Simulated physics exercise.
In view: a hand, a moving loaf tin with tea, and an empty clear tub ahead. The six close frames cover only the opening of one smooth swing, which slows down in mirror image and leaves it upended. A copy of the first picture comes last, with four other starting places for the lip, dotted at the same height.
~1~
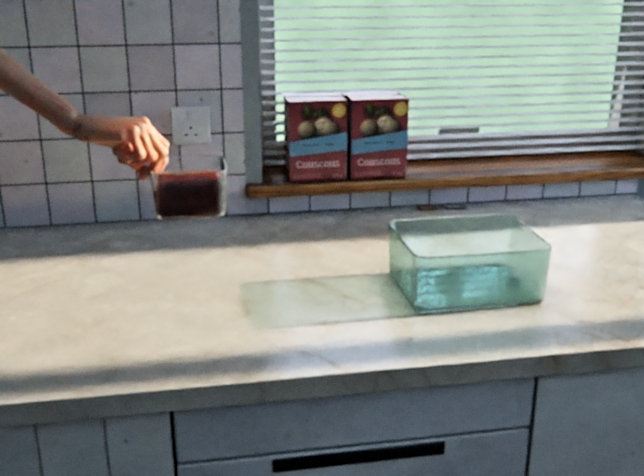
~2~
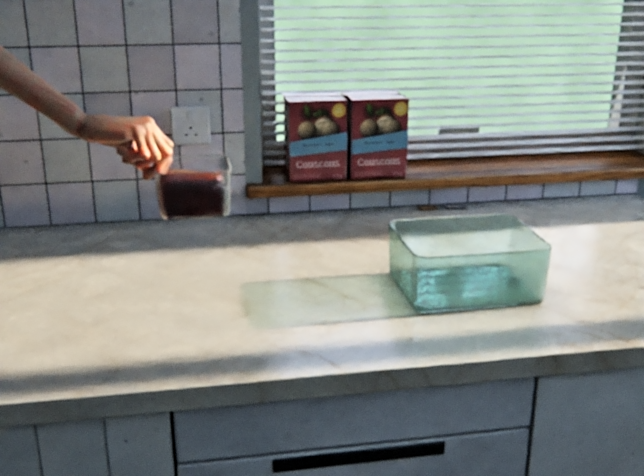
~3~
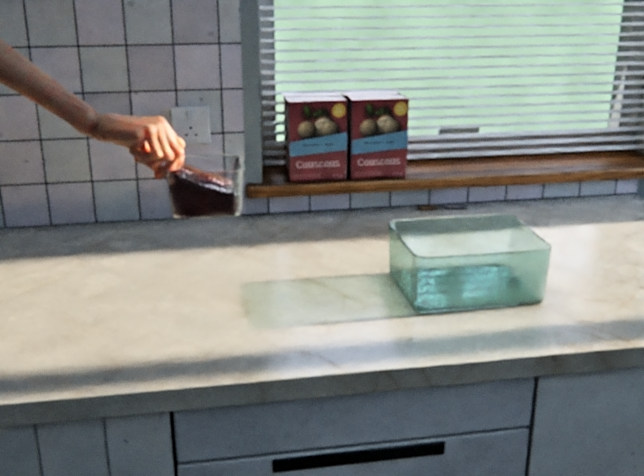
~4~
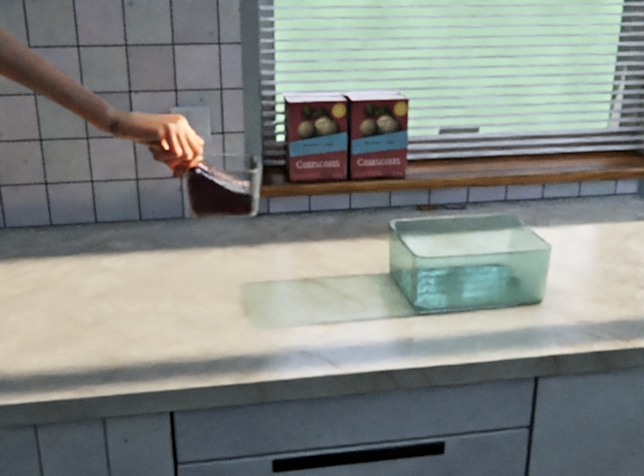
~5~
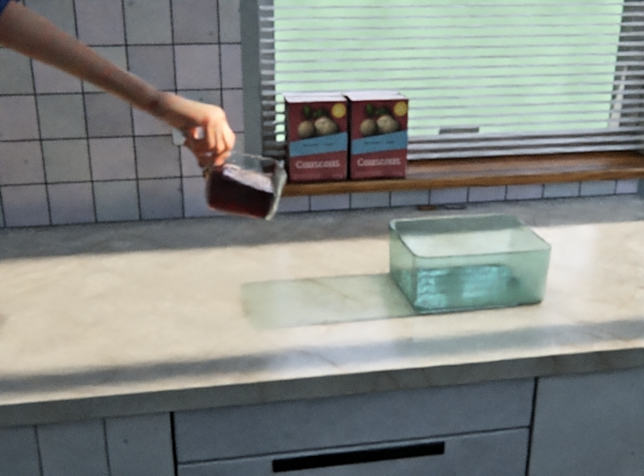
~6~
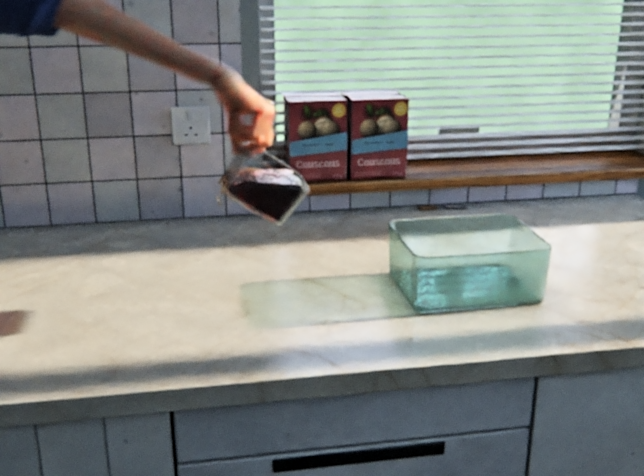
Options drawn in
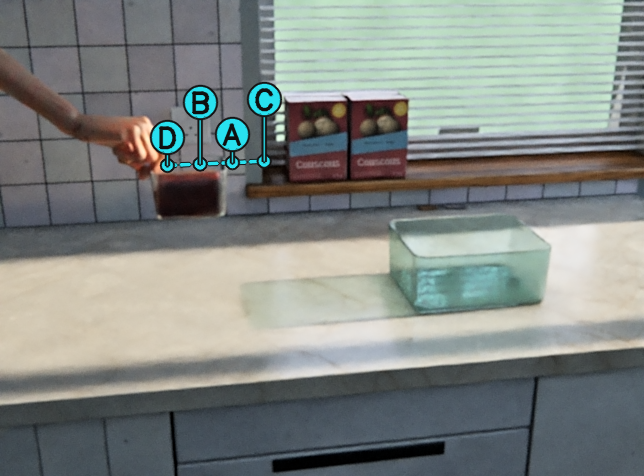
A clear container of dark reddish liquid, held by a hand, moves slowly right above a counter, toward an empty clear tub. The liquid sloshes up at the left rim while the container is still upright, then the hand tilts it right side down, and a blurred reddish shape appears at far left.
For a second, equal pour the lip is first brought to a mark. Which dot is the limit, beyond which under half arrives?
That is dot C.
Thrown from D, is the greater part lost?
Yes.
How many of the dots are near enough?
One of the four.
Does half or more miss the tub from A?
Yes.
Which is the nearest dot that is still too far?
A.
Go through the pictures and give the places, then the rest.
Upright, lip at (224, 163); tub from (412, 311) to (543, 301); nothing has left yet, in the first picture.
Upright, lip at (227, 162); nothing has left yet, in the second picture.
Upright, lip at (239, 162); nothing has left yet, in the third picture.
Upright, lip at (256, 162); tea is over the rim, down to (190, 164), in the fourth picture.
Tipped about 13°, lip at (281, 168); tea is over the rim, down to (206, 175), in the fifth picture.
Tipped about 35°, lip at (305, 182); tea is over the rim, down to (219, 205), in the sixth picture.
On the marked copy, A at (232, 162); B at (200, 164); C at (264, 161); D at (167, 165).
For dot A, about 16 % lands in the tub, 79 % falls short and 5 % goes beside or beyond.
For dot B, about 0 % lands in the tub, 97 % falls short and 3 % goes beside or beyond.
For dot C, about 76 % lands in the tub, 17 % falls short and 7 % goes beside or beyond.
For dot D, about 0 % lands in the tub, 100 % falls short.
